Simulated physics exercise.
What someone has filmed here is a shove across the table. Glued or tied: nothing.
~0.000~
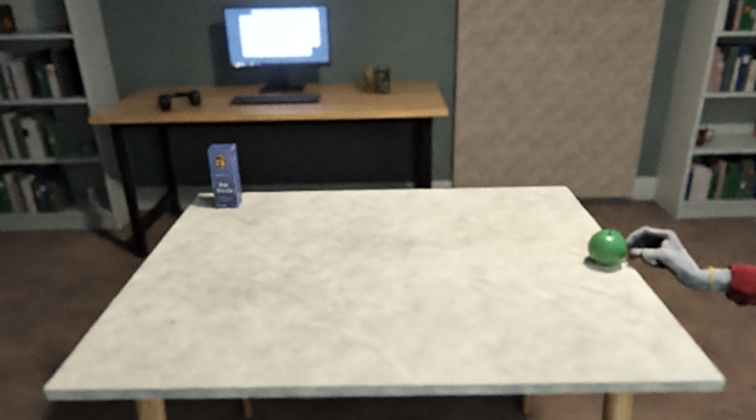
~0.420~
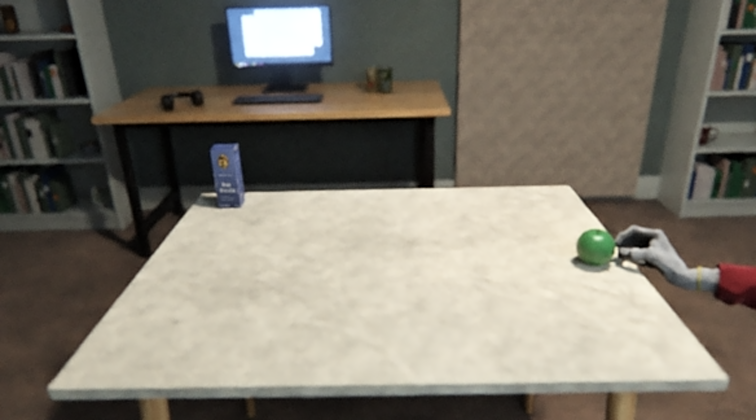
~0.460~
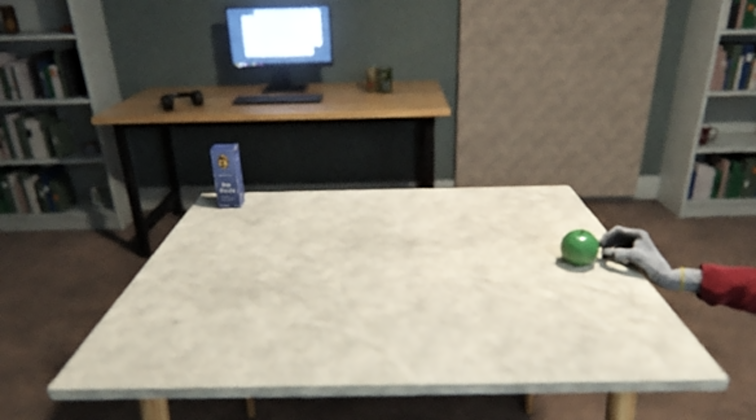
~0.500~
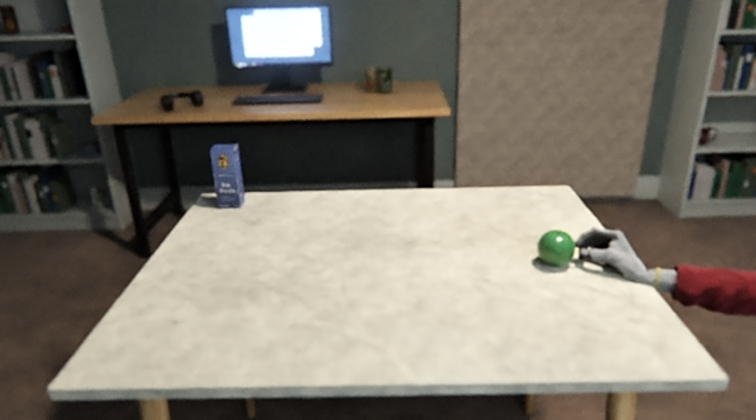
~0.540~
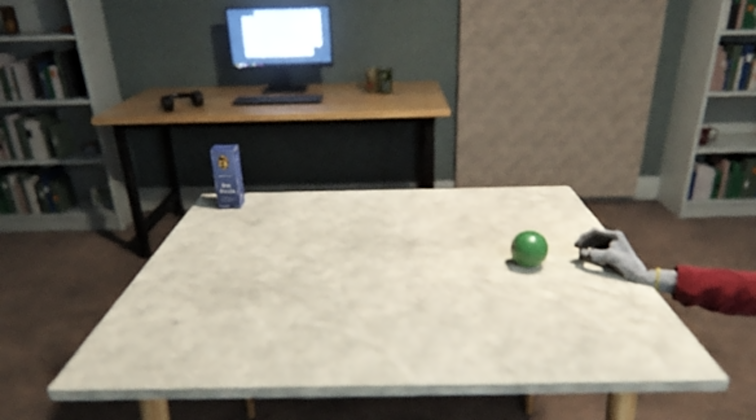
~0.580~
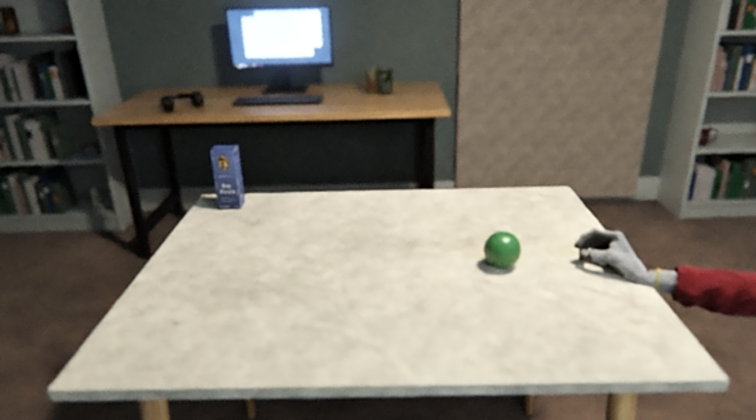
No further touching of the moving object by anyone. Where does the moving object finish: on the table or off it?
Off it.
Around 0.98 s, green apple displaced well along near (248, 255).
Around 1.48 s, green apple now off the table.
Finally (1.9 s), off the table, green apple.
